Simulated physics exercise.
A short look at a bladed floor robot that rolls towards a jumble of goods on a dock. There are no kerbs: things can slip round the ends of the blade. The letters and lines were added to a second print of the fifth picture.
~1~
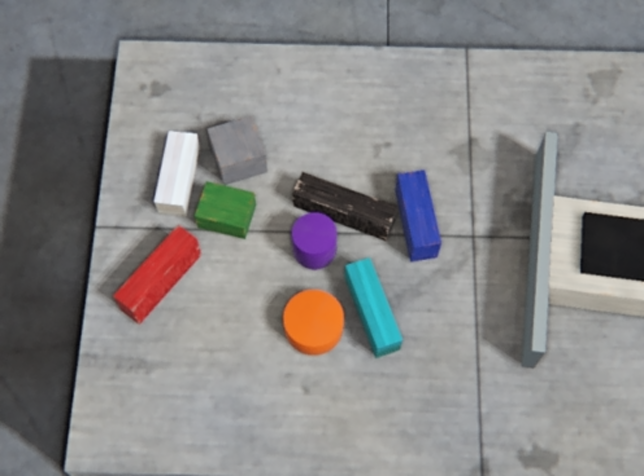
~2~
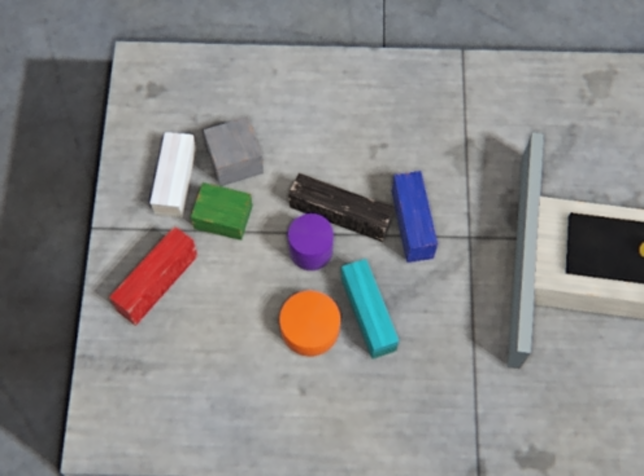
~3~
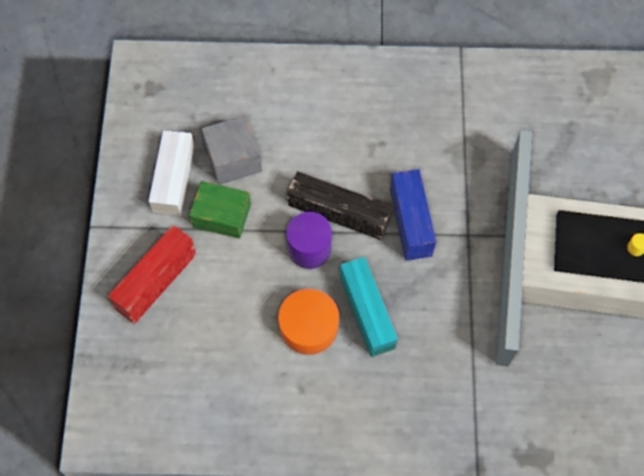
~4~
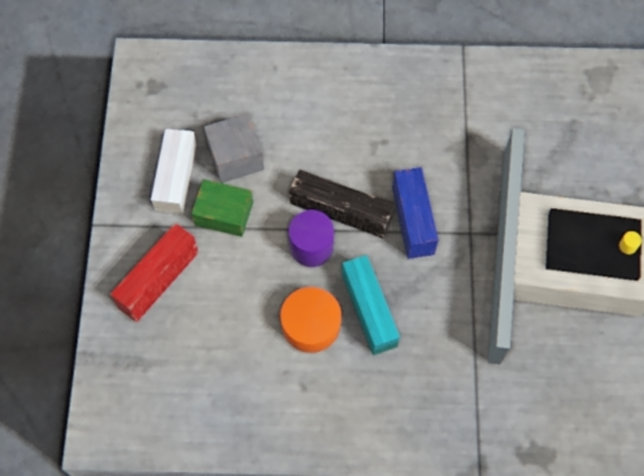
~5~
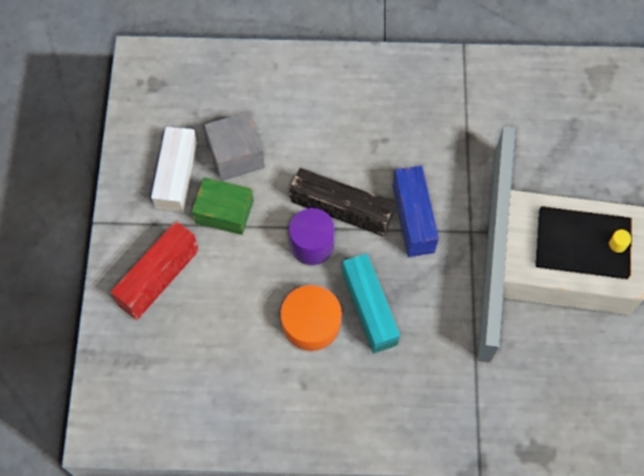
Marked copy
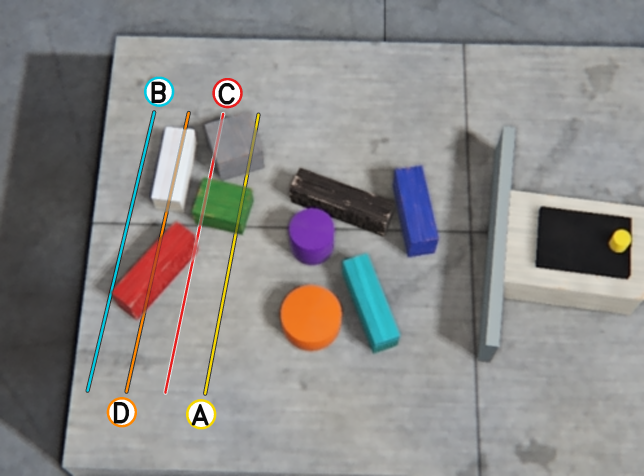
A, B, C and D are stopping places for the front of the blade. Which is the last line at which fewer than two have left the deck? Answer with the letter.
C.
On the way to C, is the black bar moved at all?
Yes.
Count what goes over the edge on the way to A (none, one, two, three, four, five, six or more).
The count is none.
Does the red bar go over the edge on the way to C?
No.
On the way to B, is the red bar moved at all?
Yes.
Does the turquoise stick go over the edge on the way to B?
No.
On the marked copy, A at (233, 246); B at (123, 243); C at (196, 245); D at (159, 244).
Taking C. A third of the way, robot (466, 238); turquoise stick (357, 300); black bar (307, 198).
Two thirds of the way, robot (354, 235); white stick (150, 157); green crate (195, 218).
When it is over, robot (270, 233); red bar (90, 275); white stick (111, 122); none fallen.
As for the rest, A is within the limit but short; B drops six; D drops two.
